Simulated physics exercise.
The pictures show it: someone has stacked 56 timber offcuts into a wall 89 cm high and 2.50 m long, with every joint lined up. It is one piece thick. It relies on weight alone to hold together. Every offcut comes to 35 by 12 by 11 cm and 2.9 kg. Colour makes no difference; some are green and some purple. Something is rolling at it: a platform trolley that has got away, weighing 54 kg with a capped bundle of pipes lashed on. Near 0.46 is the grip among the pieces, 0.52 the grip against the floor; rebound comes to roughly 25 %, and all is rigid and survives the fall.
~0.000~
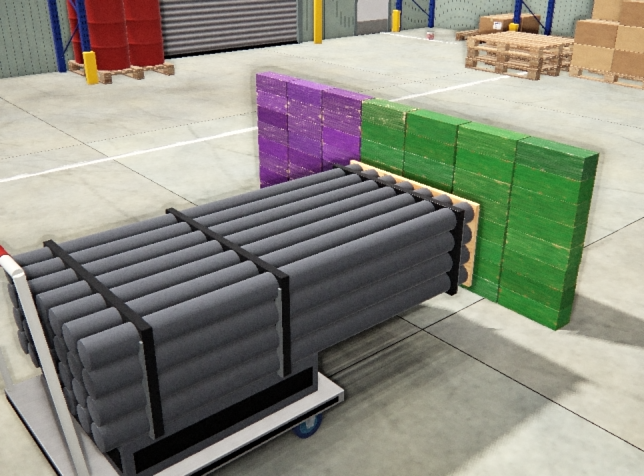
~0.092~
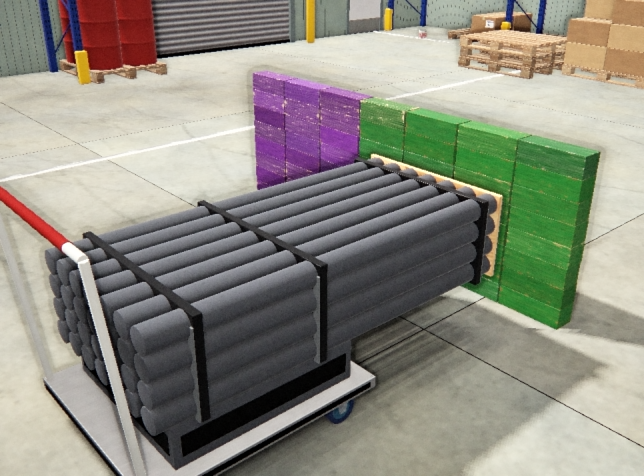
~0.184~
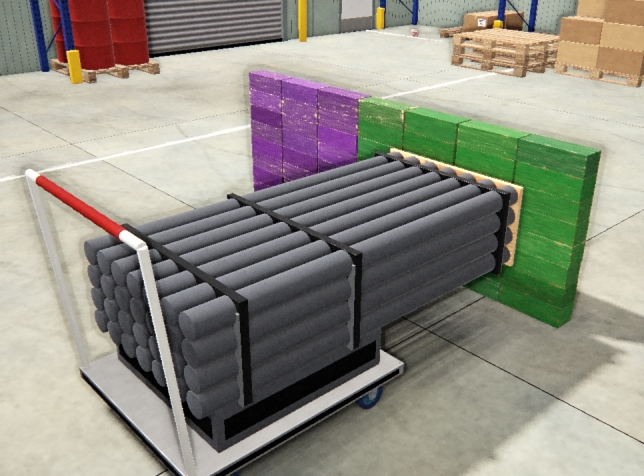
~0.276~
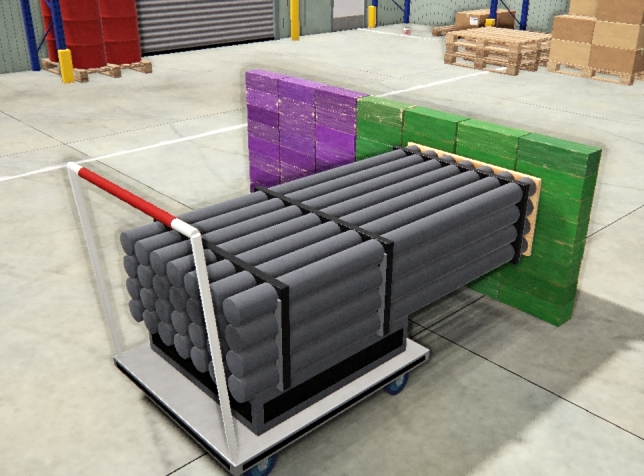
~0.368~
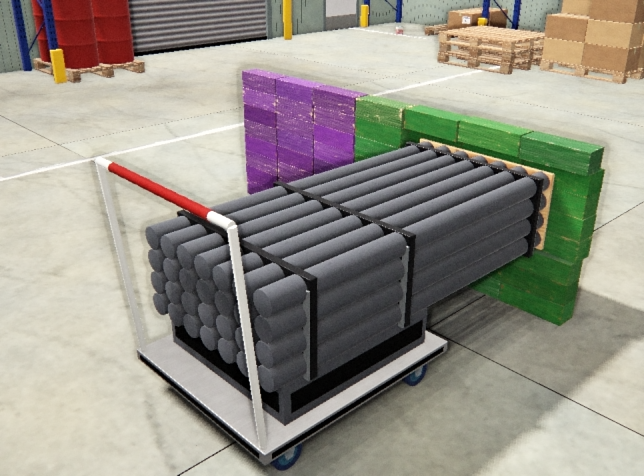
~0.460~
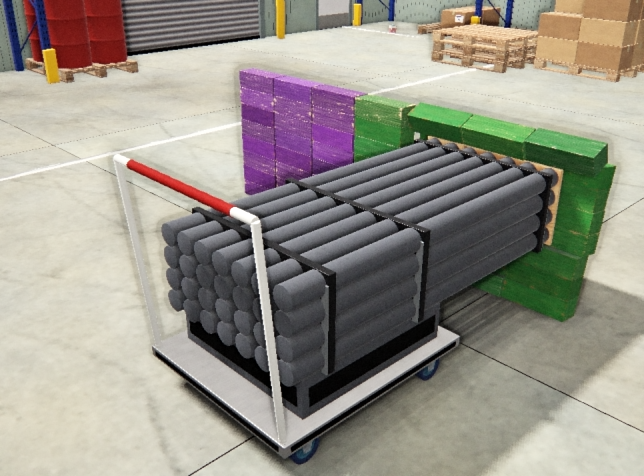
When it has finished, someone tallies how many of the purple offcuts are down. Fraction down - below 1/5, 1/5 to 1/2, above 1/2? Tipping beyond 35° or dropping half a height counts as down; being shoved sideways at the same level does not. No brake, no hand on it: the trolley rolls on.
Below 1/5.
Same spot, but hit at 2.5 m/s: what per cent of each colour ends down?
You'd end up with purple at 0 per cent down and green at 60 per cent.
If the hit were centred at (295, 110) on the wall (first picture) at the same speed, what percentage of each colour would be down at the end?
Per cent down - purple: 80, green: 0.
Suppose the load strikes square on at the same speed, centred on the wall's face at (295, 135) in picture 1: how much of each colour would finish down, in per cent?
Purple 100 %, green 0 %.
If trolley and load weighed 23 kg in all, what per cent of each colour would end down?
Colour by colour that makes purple 0, green 80 percent.
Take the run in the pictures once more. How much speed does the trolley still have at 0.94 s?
I'd put it at roughly 0.4 m/s.
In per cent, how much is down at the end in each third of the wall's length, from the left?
I'd put it at 0 % left, 30 % middle and 100 % right.
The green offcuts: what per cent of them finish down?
Colour green - 80 percent down at the end.
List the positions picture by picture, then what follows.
In the first picture (places mark the middle of the side facing us; the camera moves round a little), load (469, 233) 49 cm short of the wall; top purple offcut (341, 104); top green offcut (382, 116); nothing disturbed.
Load (492, 224) 34 cm short of the wall; top purple offcut (339, 104), in the second picture.
Load (513, 215) 20 cm short of the wall; top purple offcut (337, 103), in the third picture.
Load (531, 206) 57 mm short of the wall; top purple offcut (335, 102), in the fourth picture.
Load (545, 200) 43 mm into the wall's line; top purple offcut (333, 102); 13 disturbed, none down, in the fifth picture.
Load (554, 196) 10 cm into the wall's line; top purple offcut (332, 101); top green offcut (377, 112); steepest lean 25°, the offcut at (439, 114); 24 disturbed, none down, in the sixth picture.
After 0.56 s, load 15 cm past the wall's line, still rolling; none of the 24 purple offcuts down (0 of 56 in all colours); top purple offcut unmoved.
After 0.74 s, load 23 cm past the wall's line, still rolling; none of the 24 purple offcuts down (18 of 56 in all colours); top purple offcut unmoved.
After 0.94 s, load 32 cm past the wall's line, still rolling; none of the 24 purple offcuts down (24 of 56 in all colours); top purple offcut unmoved.
At rest (1.6 s), load 55 cm past the wall's line, still rolling; none of the 24 purple offcuts down (24 of 56 in all colours); top purple offcut unmoved; top green offcut unmoved. That is 0 per cent. As the last picture would show them, middles, top purple offcut near (339, 100), top green offcut near (385, 110).
